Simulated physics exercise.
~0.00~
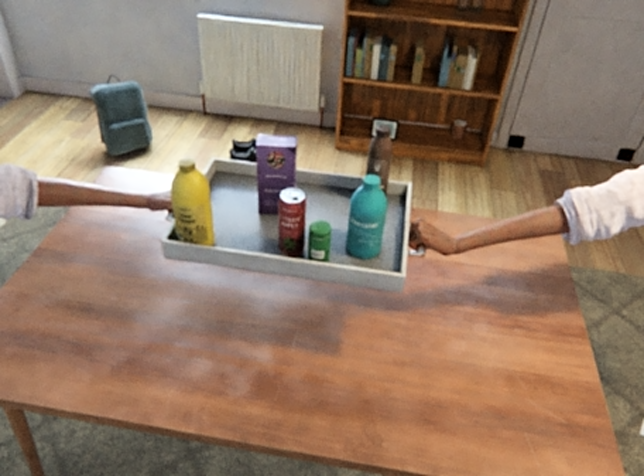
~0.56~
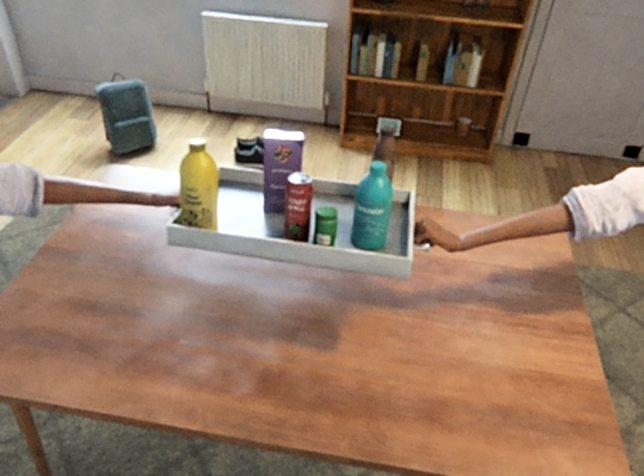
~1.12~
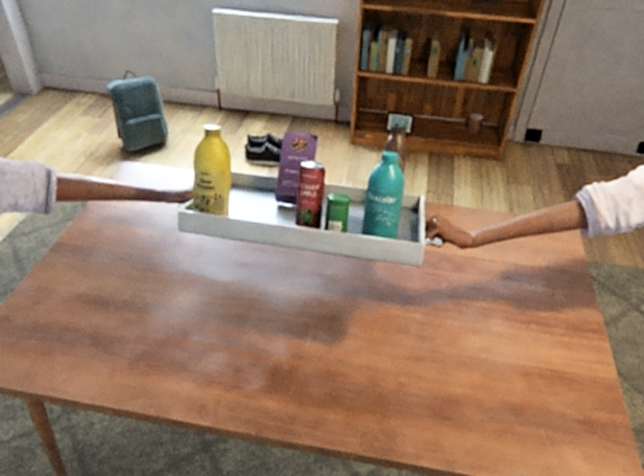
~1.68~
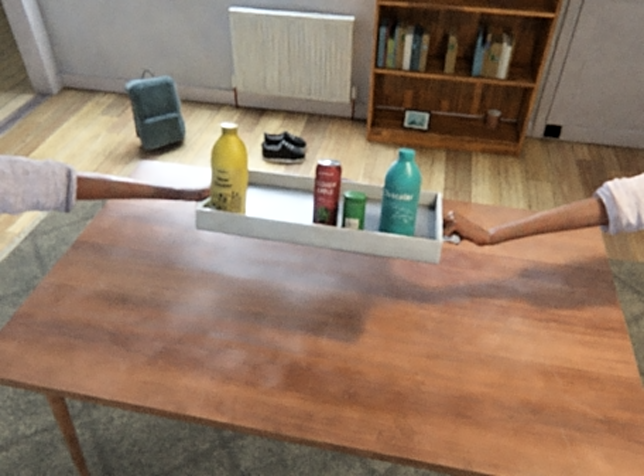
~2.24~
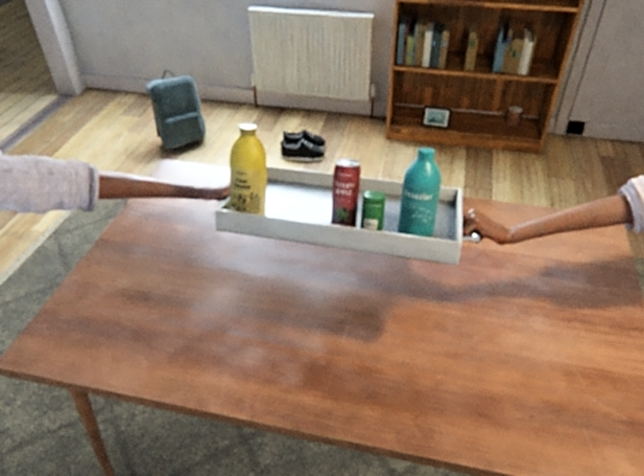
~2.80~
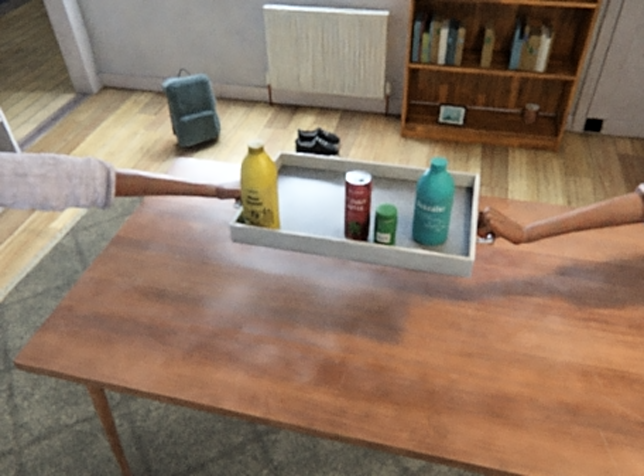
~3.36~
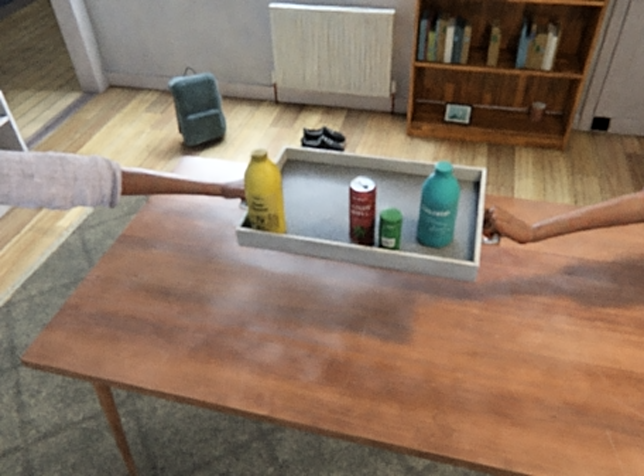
In a room with a bookcase and radiator, two hands tilt a tray of containers away above a wooden table; the purple packet and brown bottle go off the far side, then the tray tips back nearly level with the yellow bottle, red can, green shaker and turquoise bottle still standing.
